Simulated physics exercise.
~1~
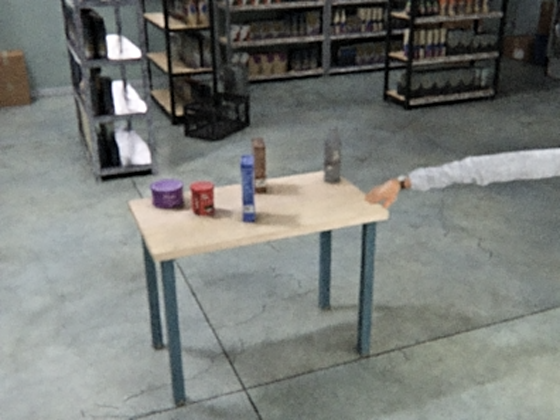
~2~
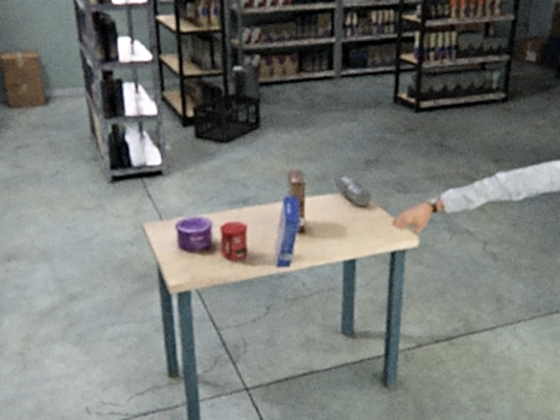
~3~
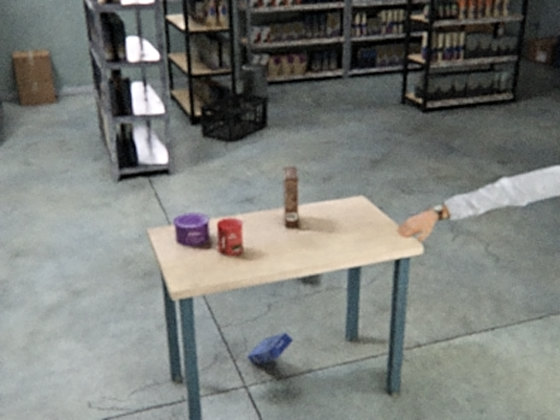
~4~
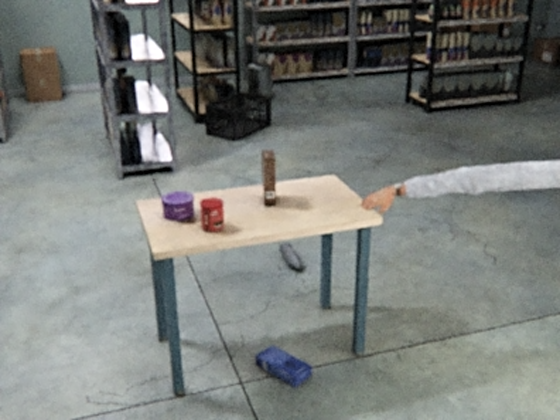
The clip shows a hand gripping the corner of a small table as it shifts back and forth; the blue packet and grey bottle tip and fall to the floor, while the purple tub, red tin and upright brown packet remain on top.
